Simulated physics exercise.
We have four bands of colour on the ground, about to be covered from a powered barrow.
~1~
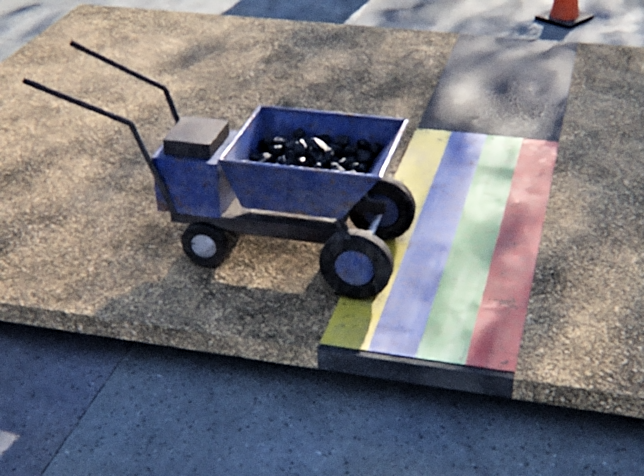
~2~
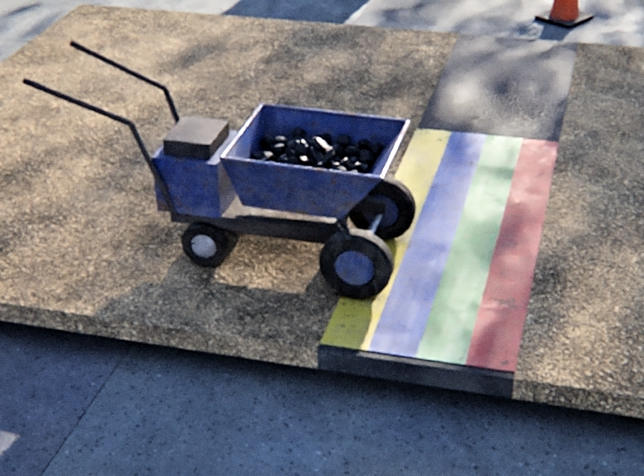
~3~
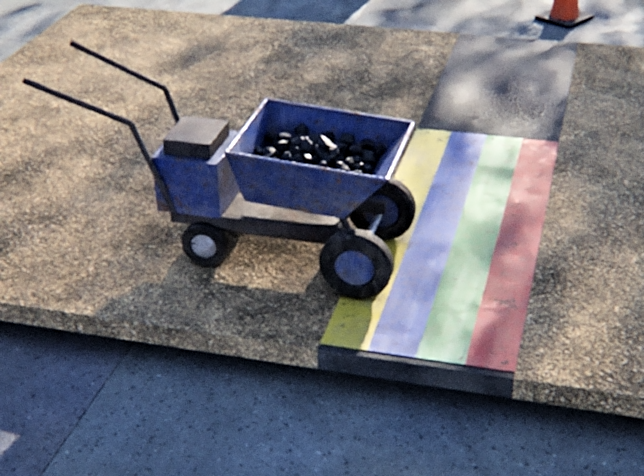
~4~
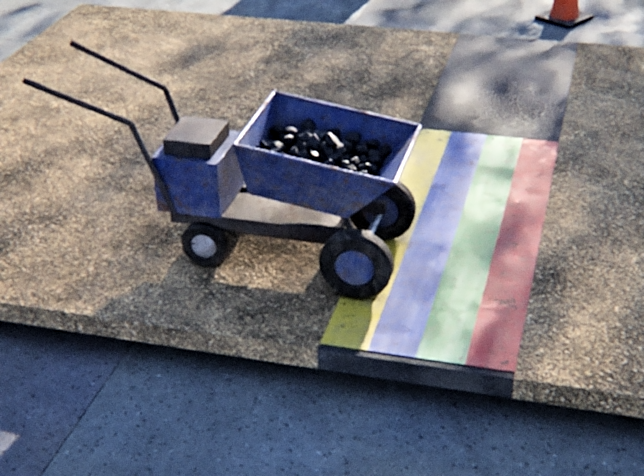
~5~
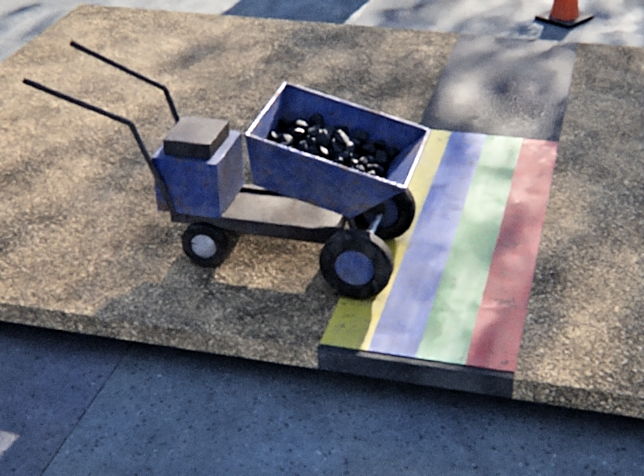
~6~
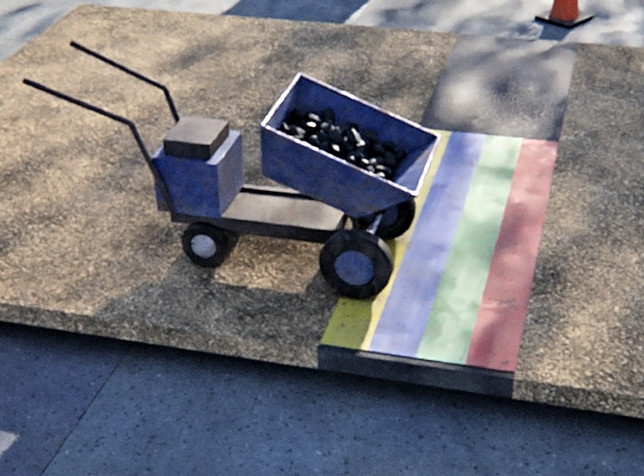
At first, a small blue barrow heaped with black lumps sits with its skip level beside yellow, blue, green and red bands on the ground. The skip then gradually tilts toward the bands, its back end rising clear of the frame, while the wheels stay still and the lumps remain inside.
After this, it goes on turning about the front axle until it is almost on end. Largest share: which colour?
Colour: Red.
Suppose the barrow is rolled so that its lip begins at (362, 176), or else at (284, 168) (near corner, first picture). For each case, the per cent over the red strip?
The share would be near 40 percent, and then near 10 percent.
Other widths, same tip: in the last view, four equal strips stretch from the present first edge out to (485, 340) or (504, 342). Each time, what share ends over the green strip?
10 and 10 percent, roughly.
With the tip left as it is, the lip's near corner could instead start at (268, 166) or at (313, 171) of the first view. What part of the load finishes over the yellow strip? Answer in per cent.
First position: Some 40 percent; second position: Some 0 percent.
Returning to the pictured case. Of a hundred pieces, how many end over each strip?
In percent: Yellow strip 0, blue strip 0, green strip 25, red strip 45.
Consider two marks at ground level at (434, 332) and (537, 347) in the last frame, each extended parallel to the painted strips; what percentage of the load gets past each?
In order: 100 per cent, then 20 per cent.
Just after the last frame, skip tipped steeply; every one in the skip.
A moment on, skip tipped right over; the larger part in the skip; just a few over the green strip; about a tenth over the red strip; just a few falling; just a few off the paint.
Further on, skip tipped right over; about a tenth in the skip; about a tenth over the green strip; roughly half over the red strip; roughly a quarter off the paint.
When it is over, skip tipped right over; just a few in the skip; not one over the yellow strip; not one over the blue strip; roughly a quarter over the green strip; roughly half over the red strip; roughly a third off the paint.
